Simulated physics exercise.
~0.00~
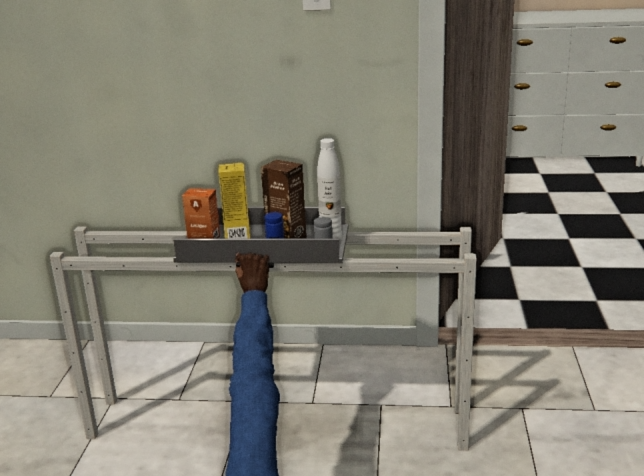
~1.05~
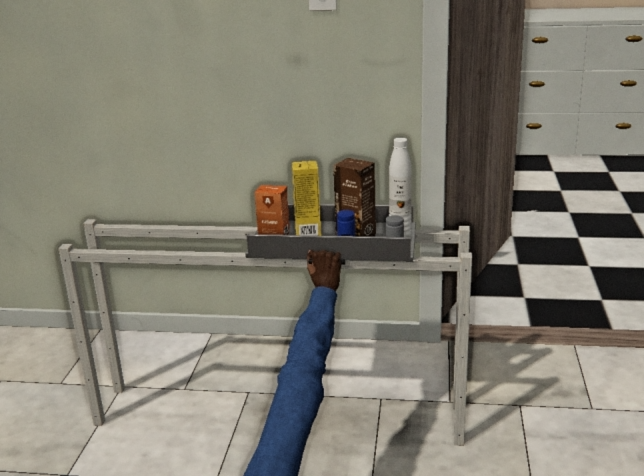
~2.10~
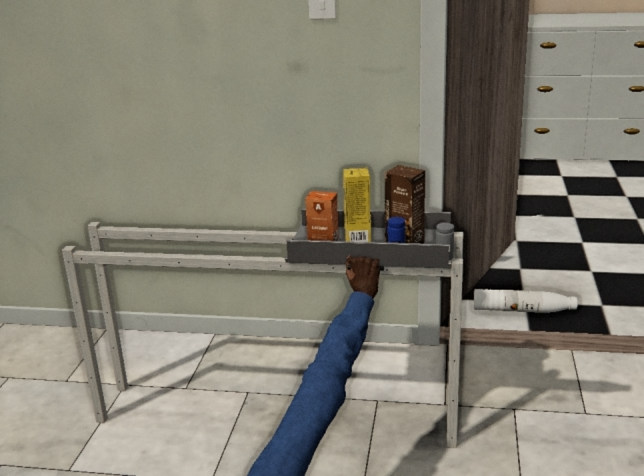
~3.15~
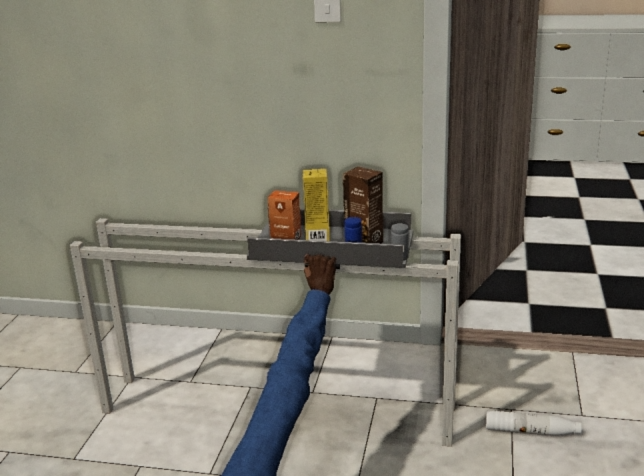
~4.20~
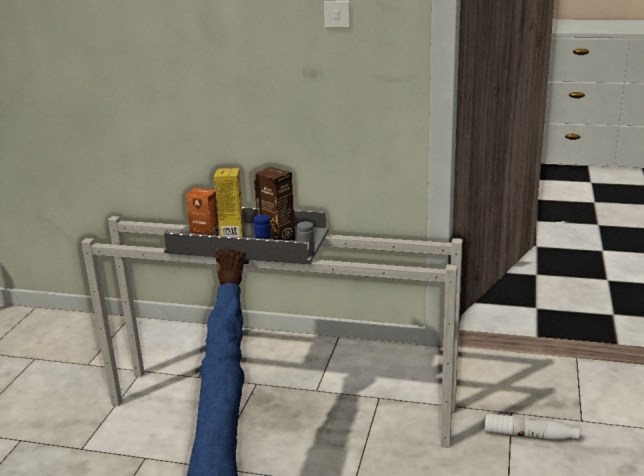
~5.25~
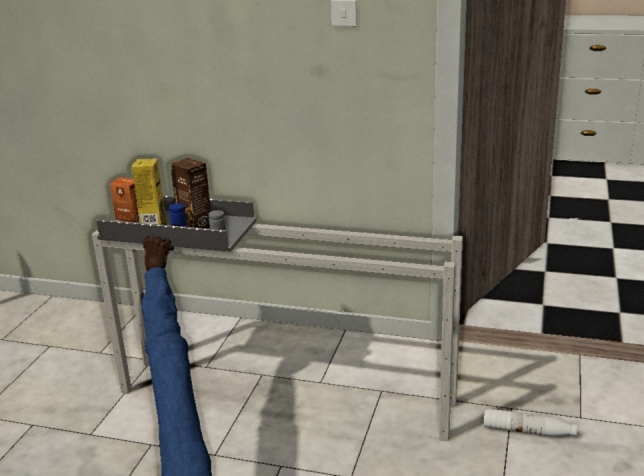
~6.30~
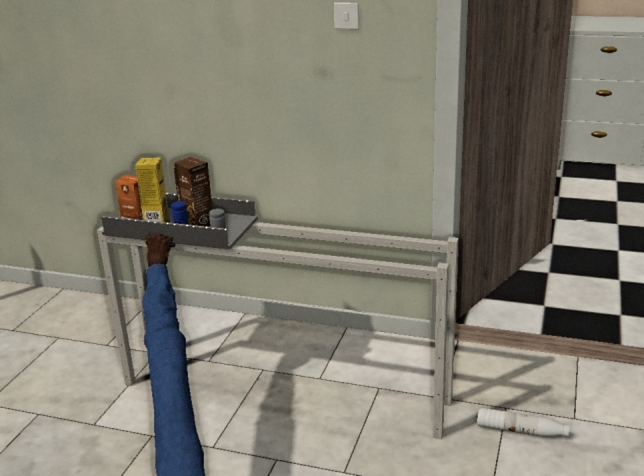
A dark-skinned hand in a blue sleeve holds the front of a grey tray on a pale rail frame, seen from slightly above, before a green wall with a doorway and checkered floor at right. On the tray stand orange, yellow and brown cartons, a white bottle, and small blue and grey shakers. The hand moves the tray right to the end of the rails, and the white bottle falls off beyond it. The bottle comes to lie on the pale floor tiles at right. The hand then draws the tray to the left end, where it stops with the other items still upright.
